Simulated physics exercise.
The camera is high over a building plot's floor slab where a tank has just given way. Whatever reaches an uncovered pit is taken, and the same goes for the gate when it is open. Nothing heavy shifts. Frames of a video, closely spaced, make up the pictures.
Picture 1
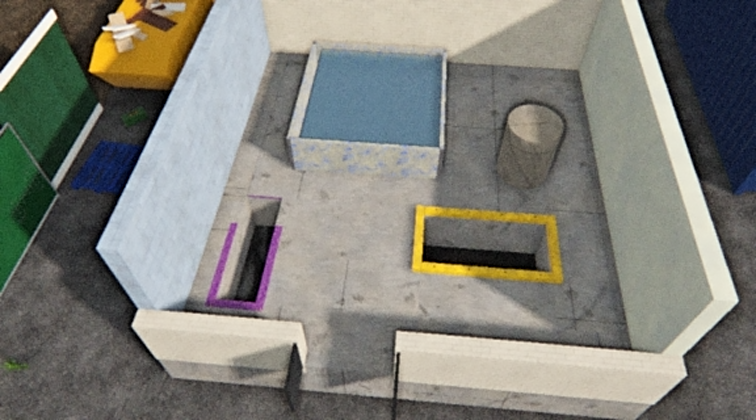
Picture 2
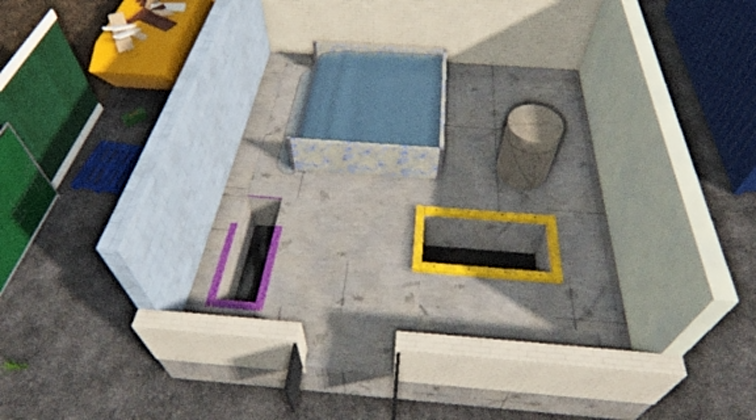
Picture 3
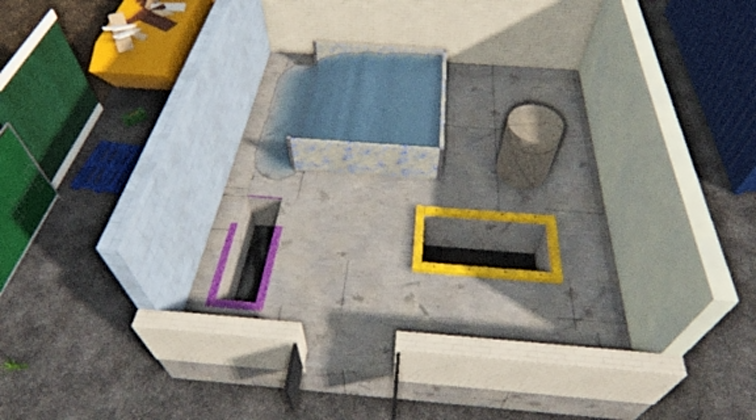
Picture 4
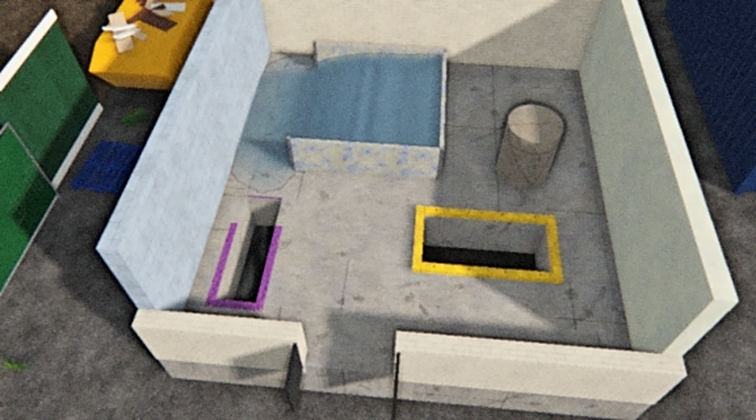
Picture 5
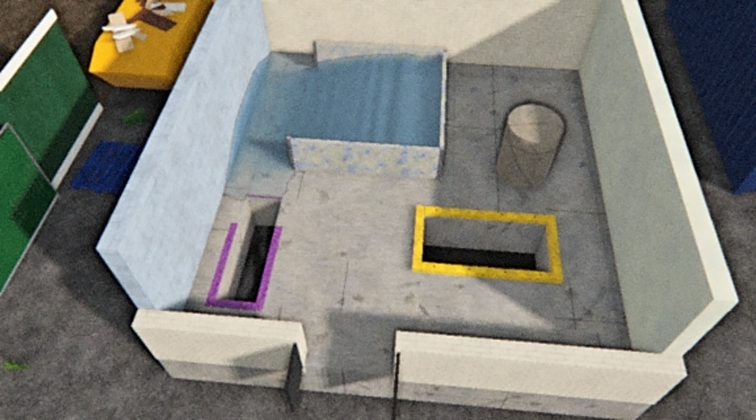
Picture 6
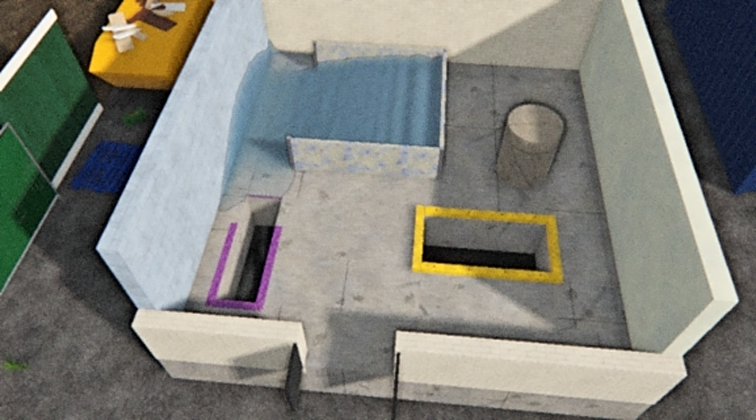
At first, a low tank of blue water stands full and still on a walled grey floor. Then its left side gives way and water pours out across the slab, reaching the pale blue wall and spreading along it to near the purple-edged opening, while the yellow-edged opening and the cylinder stay dry.
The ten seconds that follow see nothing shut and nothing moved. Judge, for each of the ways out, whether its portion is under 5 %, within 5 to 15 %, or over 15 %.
As I see it, the gate ends up with a share that stays below five per cent. The yellow pit ends up with a share that stays below five per cent. The purple pit ends up with a share topping fifteen per cent.
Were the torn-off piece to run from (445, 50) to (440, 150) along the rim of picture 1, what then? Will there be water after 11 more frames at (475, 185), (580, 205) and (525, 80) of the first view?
In turn: Awash, under water, under water.
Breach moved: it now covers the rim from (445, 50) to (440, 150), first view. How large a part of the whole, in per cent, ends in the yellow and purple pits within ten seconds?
Yellow 15 %, purple 15 %.
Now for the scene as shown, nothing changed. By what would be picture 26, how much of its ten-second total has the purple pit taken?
About 45 per cent.
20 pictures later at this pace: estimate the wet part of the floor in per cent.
Close to 45 percent, by my reckoning.
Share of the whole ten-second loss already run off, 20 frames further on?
Share gone: About 45 %.
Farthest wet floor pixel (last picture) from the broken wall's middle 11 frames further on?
By then the tip should be at about (176, 336).
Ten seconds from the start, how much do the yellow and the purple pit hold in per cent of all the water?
Close to 0 per cent, and close to 40 per cent.
A moment on, water covers 15 % of the floor; the gate 0 %, the yellow pit 0 %, the purple pit 1 %.
Next, water covers 25 % of the floor; the gate 0 %, the yellow pit 0 %, the purple pit 8 %.
Then, water covers 45 % of the floor; the gate 0 %, the yellow pit 0 %, the purple pit 18 %.
Later, water covers 75 % of the floor; the gate 0 %, the yellow pit 0 %, the purple pit 28 %.
In the end, water covers 85 % of the floor; the gate 1 %, the yellow pit 0 %, the purple pit 39 %.
